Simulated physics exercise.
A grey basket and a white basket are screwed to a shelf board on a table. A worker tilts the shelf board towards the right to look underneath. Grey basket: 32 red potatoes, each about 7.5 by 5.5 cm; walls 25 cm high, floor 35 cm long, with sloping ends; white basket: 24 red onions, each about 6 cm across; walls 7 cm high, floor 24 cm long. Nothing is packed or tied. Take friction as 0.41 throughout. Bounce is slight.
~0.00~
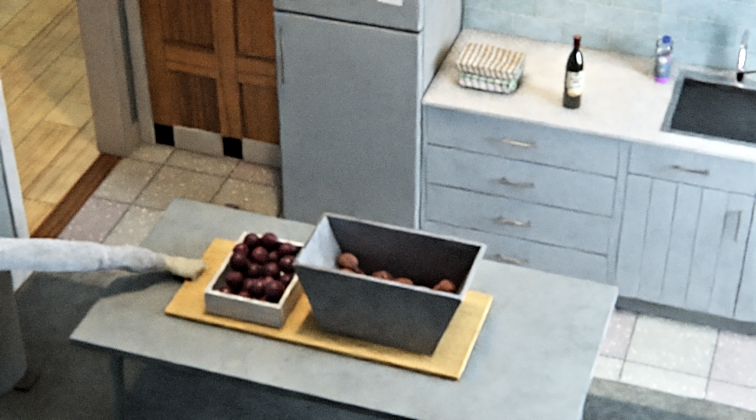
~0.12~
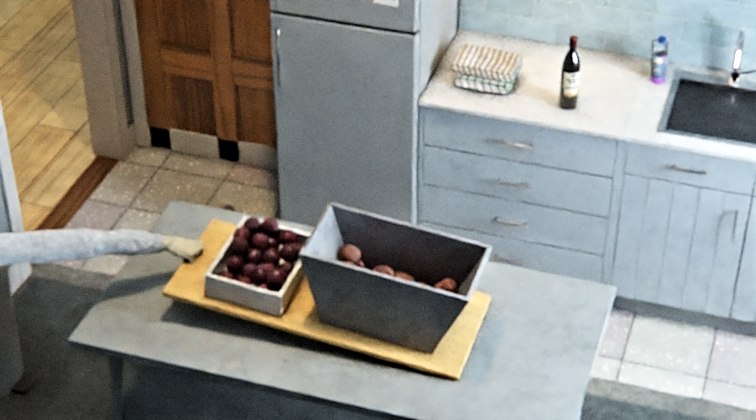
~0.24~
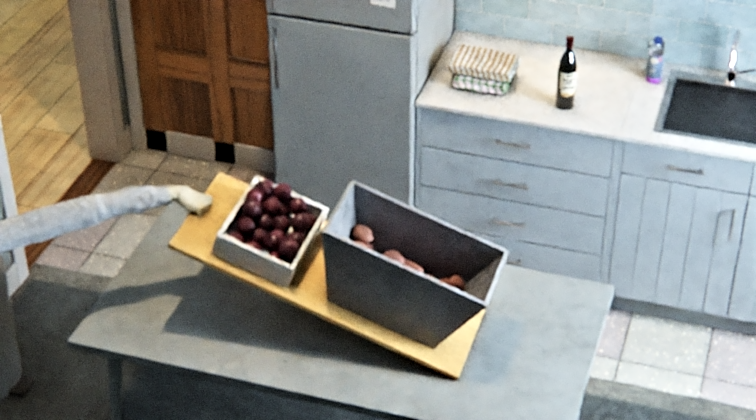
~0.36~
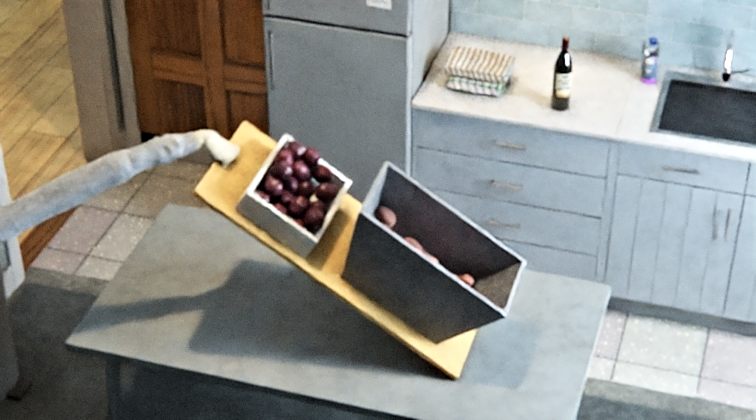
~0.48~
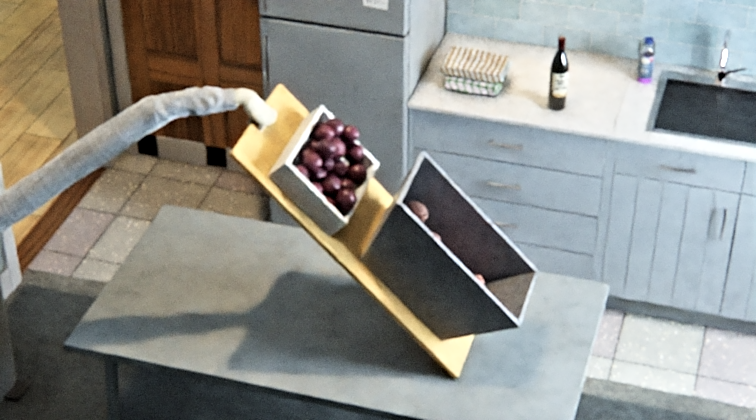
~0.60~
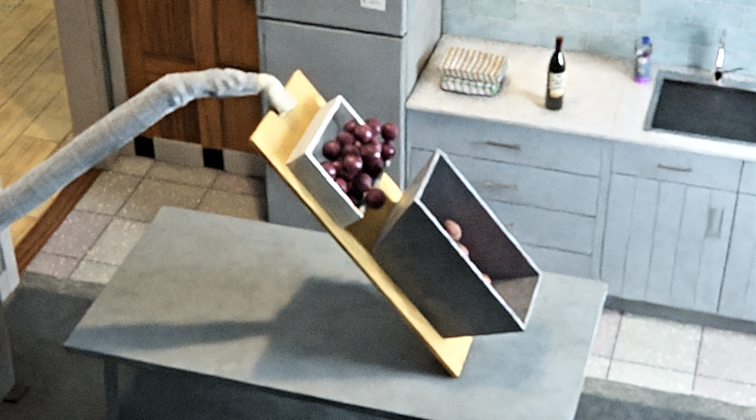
In a kitchen, an arm raising the left end of a board on a table, tilting white and grey baskets rightward.
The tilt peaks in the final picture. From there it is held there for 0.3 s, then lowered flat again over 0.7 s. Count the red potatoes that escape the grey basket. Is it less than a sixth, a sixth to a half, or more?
Out of the grey basket go fewer than one in six of the red potatoes.
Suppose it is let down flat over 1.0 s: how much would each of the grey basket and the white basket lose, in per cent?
In that case grey basket 0, white basket 50 per cent.
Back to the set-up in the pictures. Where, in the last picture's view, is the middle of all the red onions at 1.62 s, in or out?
Around (282, 282).
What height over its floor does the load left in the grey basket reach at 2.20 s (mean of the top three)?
Roughly 18 cm high.
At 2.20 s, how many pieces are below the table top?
Roughly 2.
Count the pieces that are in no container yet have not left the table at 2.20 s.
About 5.
After 0.86 s, tilt 50°; the grey basket has all 32 and the white basket is down by 9 of 24.
After 1.18 s, tilt 32°; the grey basket has all 32 and the white basket is down by 11 of 24.
After 1.62 s, tilt 0°; the grey basket has all 32 and the white basket is down by 11 of 24.
When it is over (at 2.20 s), the grey basket has all 32 and the white basket is down by 11 of 24. Asked share, 0 of 32, 0 per cent.
